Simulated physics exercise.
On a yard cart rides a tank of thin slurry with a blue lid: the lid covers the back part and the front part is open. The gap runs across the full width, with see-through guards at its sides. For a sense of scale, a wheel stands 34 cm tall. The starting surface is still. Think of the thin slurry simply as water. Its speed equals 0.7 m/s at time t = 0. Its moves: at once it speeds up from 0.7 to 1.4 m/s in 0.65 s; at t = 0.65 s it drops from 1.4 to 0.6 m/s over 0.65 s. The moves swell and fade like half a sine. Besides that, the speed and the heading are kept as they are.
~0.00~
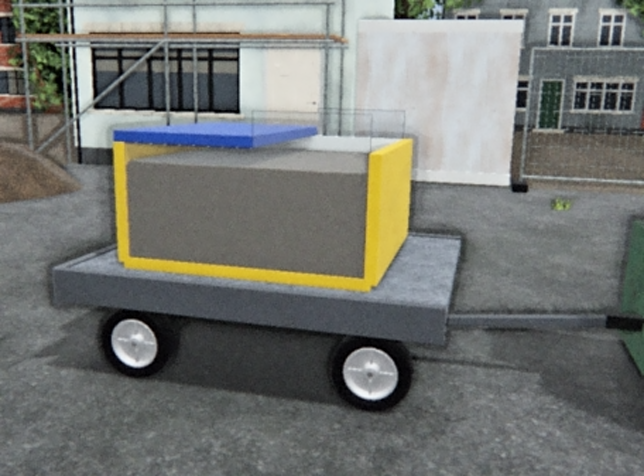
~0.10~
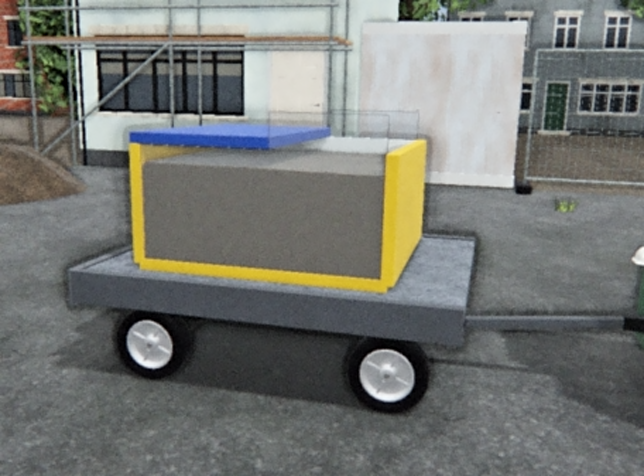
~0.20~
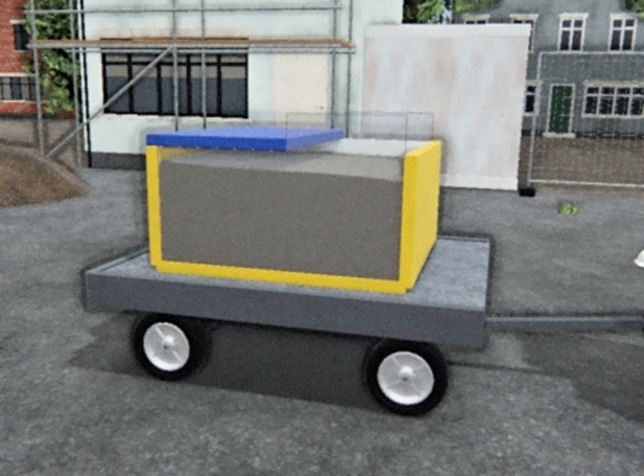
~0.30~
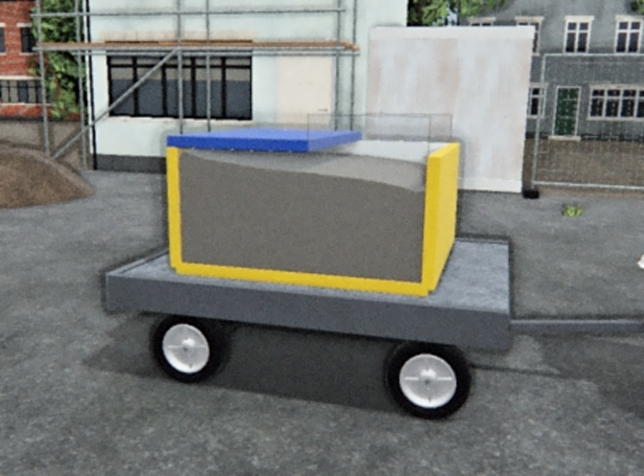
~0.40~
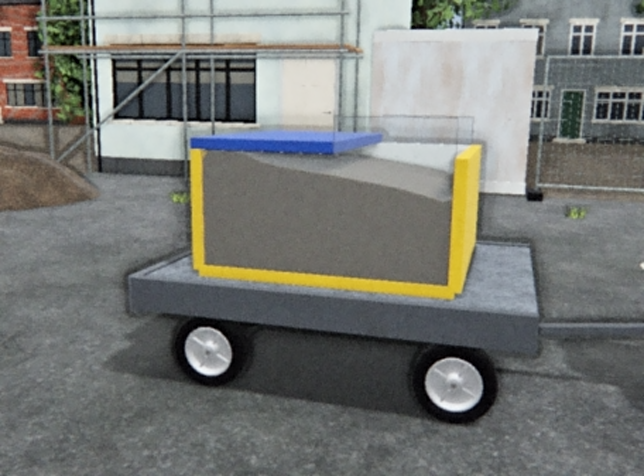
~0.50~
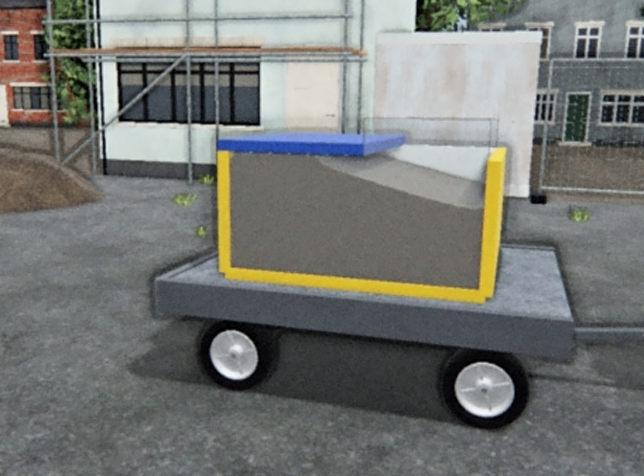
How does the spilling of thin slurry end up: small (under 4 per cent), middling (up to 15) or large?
It ends up middling.
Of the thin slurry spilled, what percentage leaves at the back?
It comes to about 0 per cent of the spill.
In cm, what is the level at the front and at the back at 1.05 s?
Front reads 54 centimetres, back reads 32 centimetres.
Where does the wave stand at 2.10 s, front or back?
Towards the aft end.
By 1.05 s the surface stands 32 cm at the back and 53 cm at the front; 2 per cent is out, over the front.
By 1.60 s the surface stands 34 cm at the back and 41 cm at the front; 6 per cent is out, over the front.
By 2.10 s the surface stands 44 cm at the back and 30 cm at the front; 6 per cent is out, over the front.
By 4.18 s 6 per cent is out, over the front, 28 of 441 litres.
